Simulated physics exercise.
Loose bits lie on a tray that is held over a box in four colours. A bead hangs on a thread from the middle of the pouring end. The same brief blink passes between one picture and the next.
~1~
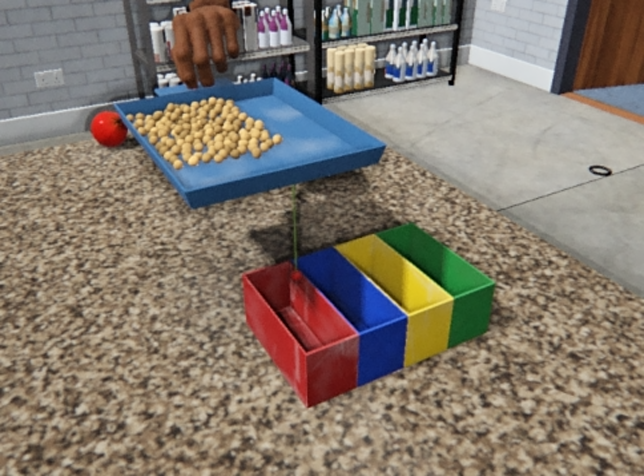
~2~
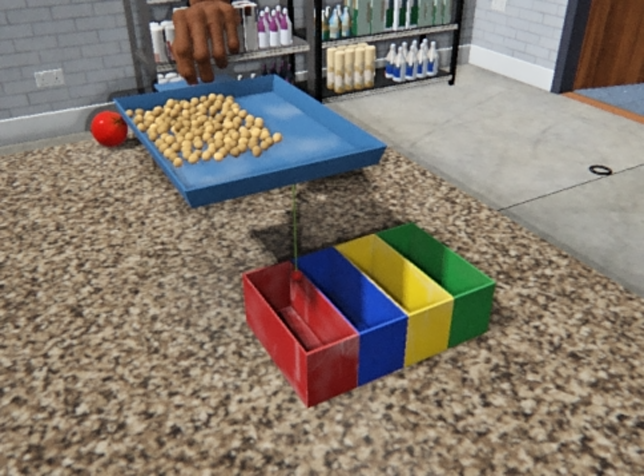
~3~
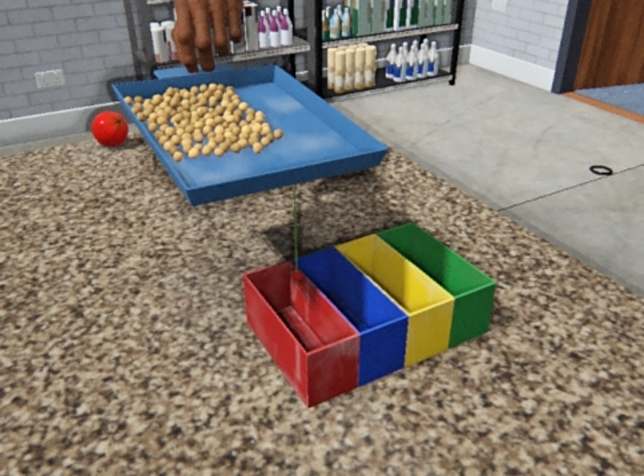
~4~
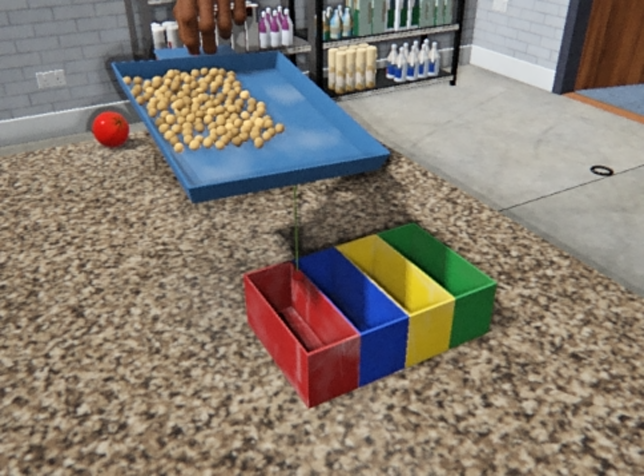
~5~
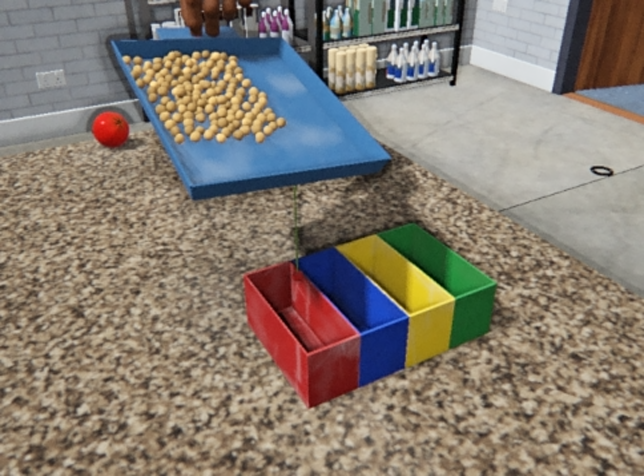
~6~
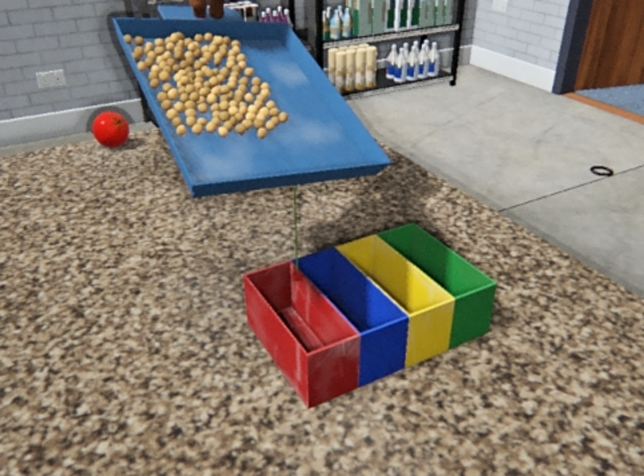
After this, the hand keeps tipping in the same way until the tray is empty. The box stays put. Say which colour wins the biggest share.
Yellow wins the biggest share.
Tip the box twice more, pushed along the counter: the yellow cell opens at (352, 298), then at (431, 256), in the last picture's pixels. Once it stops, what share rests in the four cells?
Well, you'd get about 90 per cent and then about 80 per cent.
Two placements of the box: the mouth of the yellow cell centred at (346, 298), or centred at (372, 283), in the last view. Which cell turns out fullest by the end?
Try 1: Green. Try 2: The cell in yellow.
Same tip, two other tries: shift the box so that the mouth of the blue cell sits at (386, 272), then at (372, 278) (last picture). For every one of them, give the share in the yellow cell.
Trial 1 around 0 percent, trial 2 around 20 percent.
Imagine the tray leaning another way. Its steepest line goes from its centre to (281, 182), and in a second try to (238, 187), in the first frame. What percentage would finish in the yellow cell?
Around 10 percent for the first aim and around 0 percent for the second.
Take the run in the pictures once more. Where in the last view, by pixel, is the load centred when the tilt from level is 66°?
The load's middle is around (336, 160).
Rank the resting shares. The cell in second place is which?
Second best is that blue cell.
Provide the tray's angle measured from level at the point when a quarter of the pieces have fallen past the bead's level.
Roughly 85 degrees at that moment.
Soon, tray tipped steeply; nearly all on the tray; a small part falling or outside the box.
A while on, tray tipped past a quarter turn; about a third on the tray; about a third in the yellow cell; a small part in the blue cell; a stray few in the red cell; a stray few in the green cell; a small part falling or outside the box.
Towards the end, tray tipped past a quarter turn; about half in the yellow cell; about a quarter in the blue cell; a small part in the red cell; a stray few in the green cell; a small part falling or outside the box.
Finally, tray tipped past a quarter turn; about half in the yellow cell; about a quarter in the blue cell; a small part in the red cell; a stray few in the green cell; a small part outside the box.
